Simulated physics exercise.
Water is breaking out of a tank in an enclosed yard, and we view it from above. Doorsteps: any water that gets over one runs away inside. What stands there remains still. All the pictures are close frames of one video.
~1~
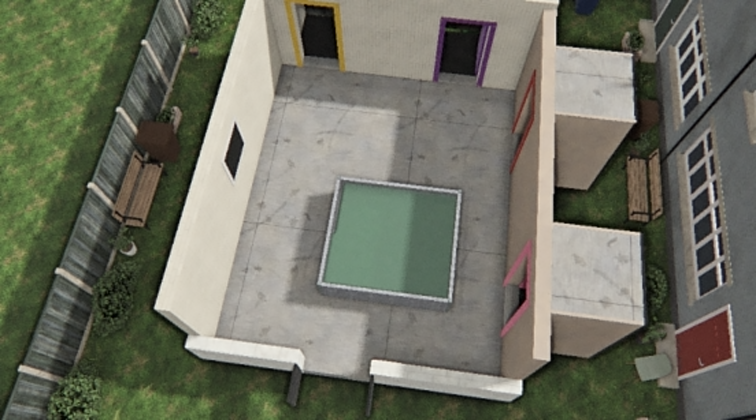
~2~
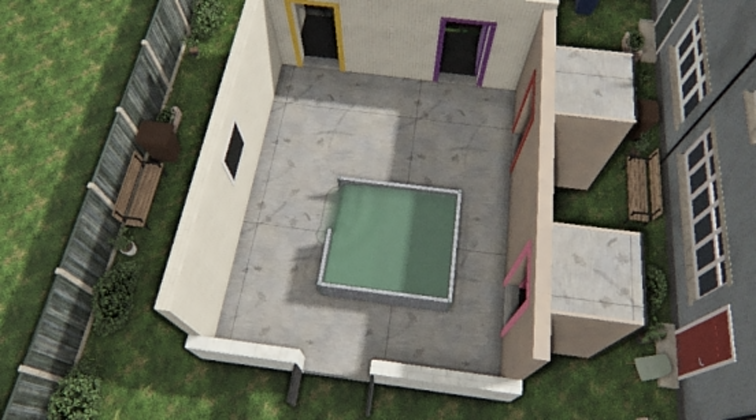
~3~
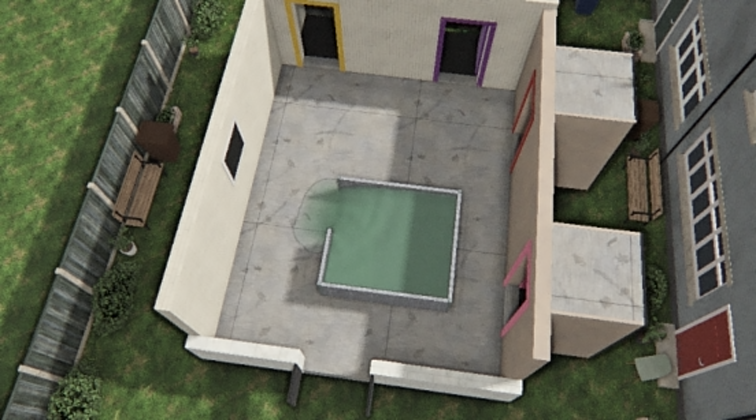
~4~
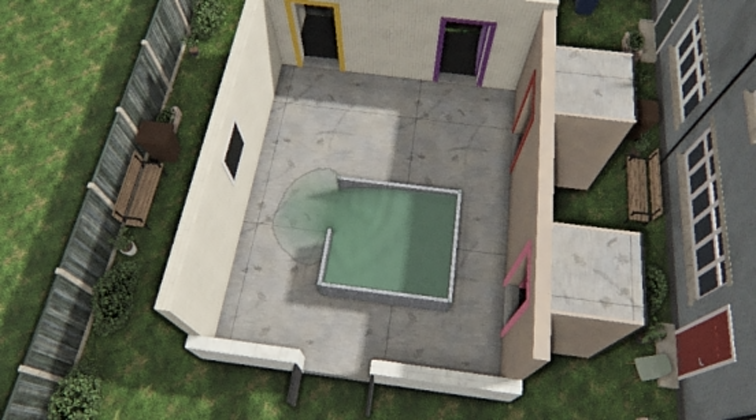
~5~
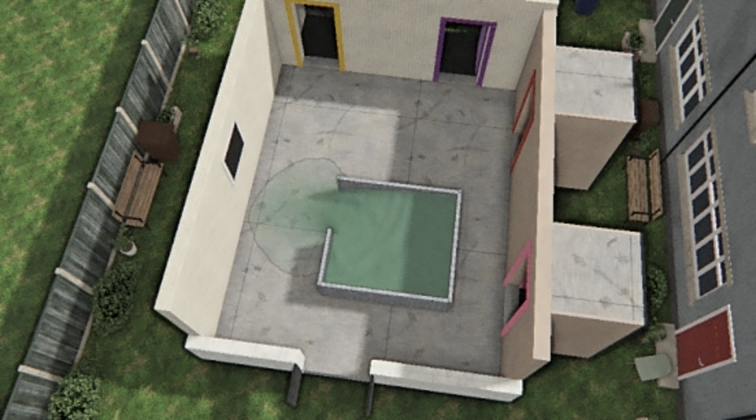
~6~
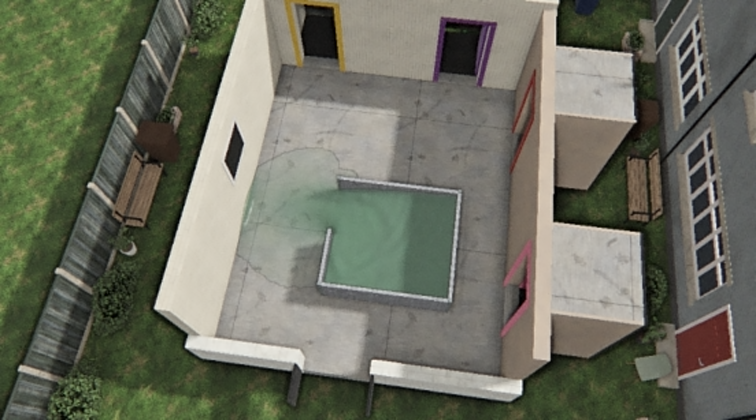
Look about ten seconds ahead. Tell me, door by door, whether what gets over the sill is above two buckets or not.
As I see it, yellow door: Over the cap; red door: Over the cap; purple door: Within the cap; pink door: Within the cap.
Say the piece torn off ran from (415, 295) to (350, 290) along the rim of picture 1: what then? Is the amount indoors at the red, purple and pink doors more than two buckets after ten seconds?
Here's how it turns out: The red door fails to reach the limit, the purple door surpasses the limit, and the pink door fails to reach the limit.
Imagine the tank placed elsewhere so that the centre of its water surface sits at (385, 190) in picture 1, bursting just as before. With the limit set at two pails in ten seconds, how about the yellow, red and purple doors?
Yellow exceeds the limit, red exceeds the limit, purple falls short.
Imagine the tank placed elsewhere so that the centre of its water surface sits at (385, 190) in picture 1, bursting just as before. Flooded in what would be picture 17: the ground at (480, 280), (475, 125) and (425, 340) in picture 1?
Taking the three spots in turn, I'd say spared, then spared, then spared.
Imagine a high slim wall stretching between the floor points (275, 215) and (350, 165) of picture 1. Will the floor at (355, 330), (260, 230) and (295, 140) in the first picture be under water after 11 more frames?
Taking the points in the order given, they are high and dry, inundated and high and dry.
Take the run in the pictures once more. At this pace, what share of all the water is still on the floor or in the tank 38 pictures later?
Roughly 94 %.
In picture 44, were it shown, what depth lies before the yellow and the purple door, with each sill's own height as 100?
Roughly 160 % and 100 %, respectively.
A moment on, water covers 20 % of the floor; the yellow door not reached, the red door not reached, the purple door not reached, the pink door not reached.
Next, water covers 30 % of the floor; the yellow door wet at the sill, nothing in, the red door not reached, the purple door not reached, the pink door not reached.
Then, water covers 45 % of the floor; the yellow door over two buckets in, the red door not reached, the purple door not reached, the pink door not reached.
Later, water covers 80 % of the floor; the yellow door far over two buckets in, the red door under two buckets in, the purple door wet at the sill, nothing in, the pink door wet at the sill, nothing in.
In the end, water covers 95 % of the floor; the yellow door far over two buckets in, the red door over two buckets in, the purple door wet at the sill, nothing in, the pink door wet at the sill, nothing in.
